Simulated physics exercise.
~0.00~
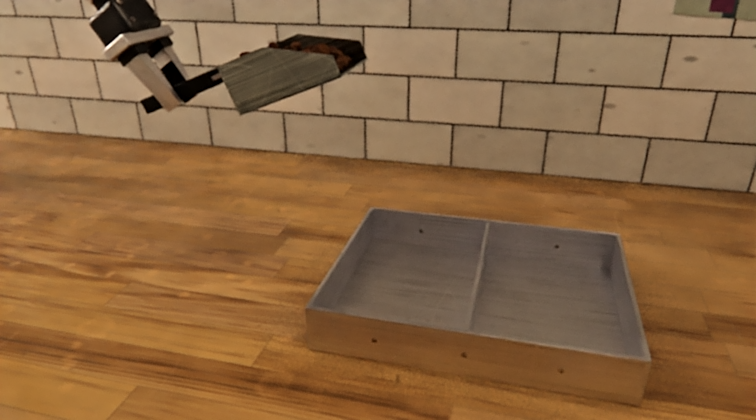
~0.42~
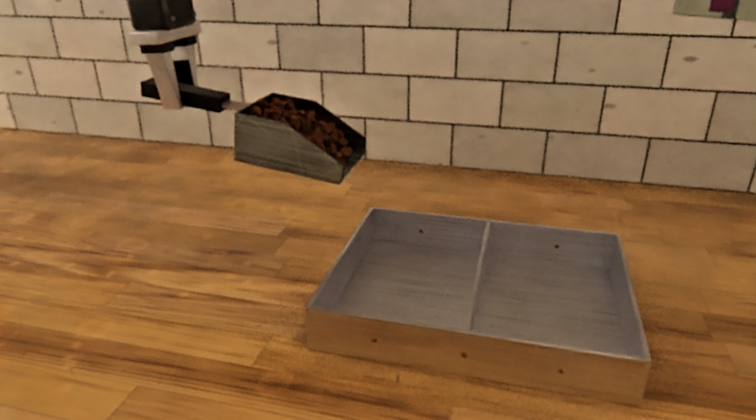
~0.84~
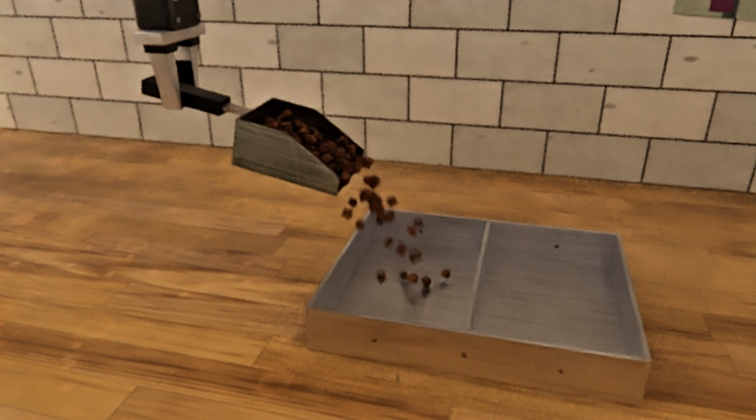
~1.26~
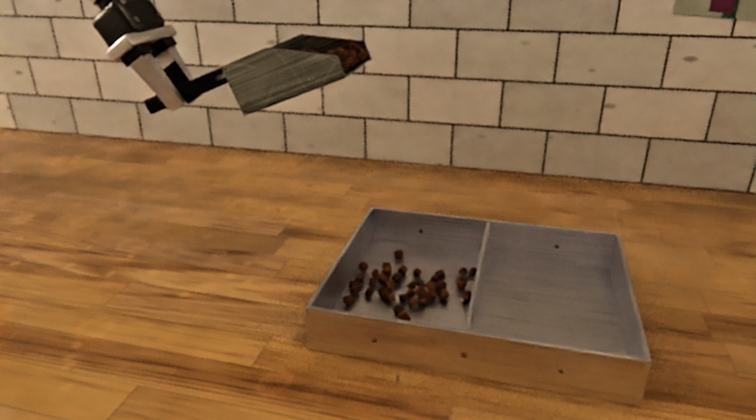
A robot arm at the upper left holds a grey, open-fronted scoop of reddish-brown pellets above a wooden table, seen from a fixed, slightly raised view against a pale brick wall. Below, to the right, sits an empty shallow tray with a grey interior and wooden front, divided by a cross wall. The scoop lowers and tips forward to the right, and pellets spill over its front edge into the tray's left compartment. The arm then lifts and tilts the scoop back, leaving a scattered cluster on the left while the right compartment stays empty.
